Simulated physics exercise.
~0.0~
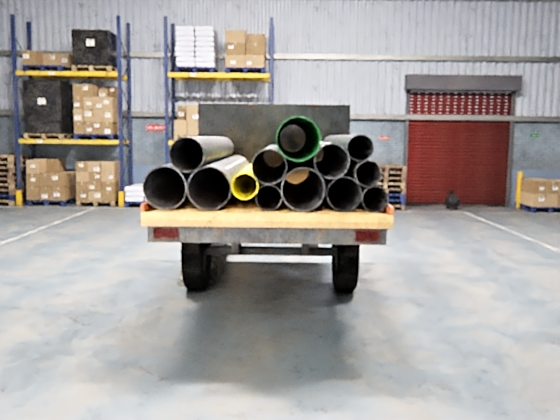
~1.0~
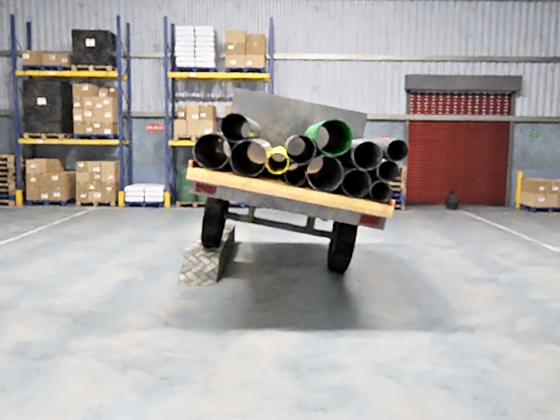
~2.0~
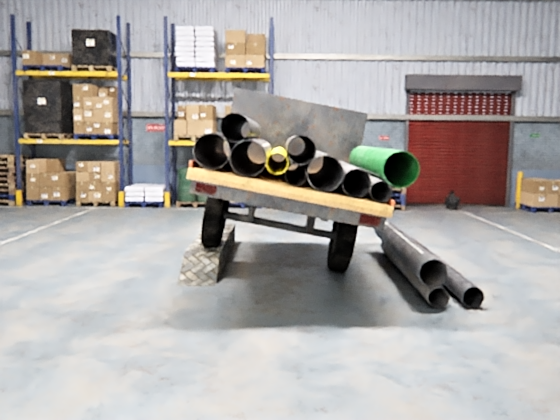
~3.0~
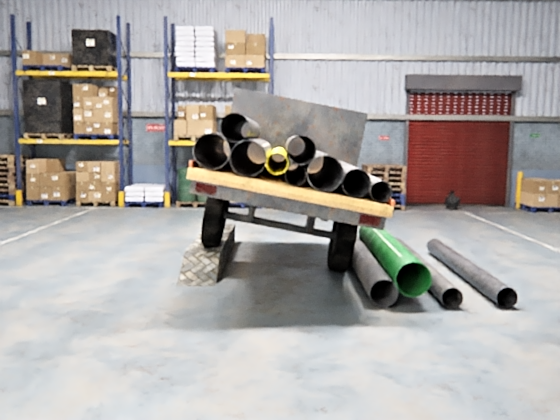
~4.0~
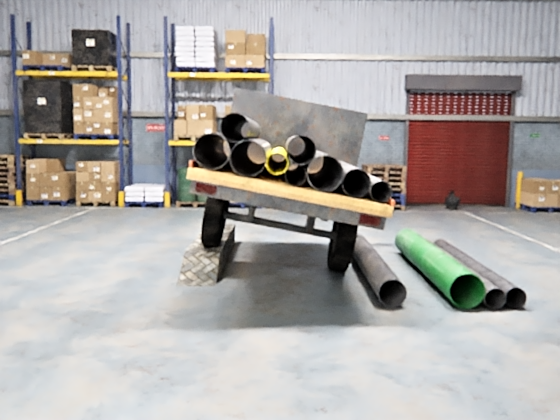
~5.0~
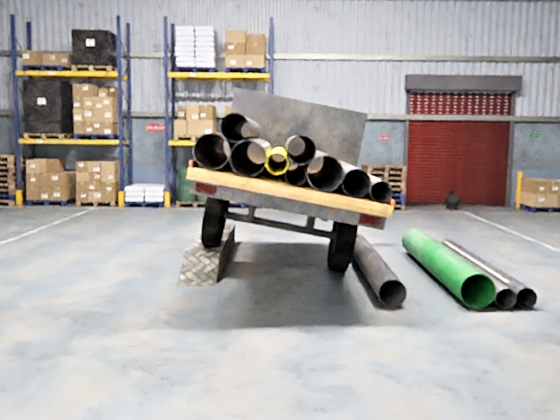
In a warehouse with blue racking on the left and a red roller door on the right, a still view faces the end of a flat trailer stacked with dark pipes, one green and one yellow. The trailer's left wheel ends up on a metal ramp-like block, and the deck tilts down to the right. The pipes shift rightward, and some dark ones drop to the floor. The green pipe follows over the right edge, landing among them and rolling right. It finishes beside two dark pipes, another lies near the wheel, and the yellow pipe stays aboard the leaning deck.
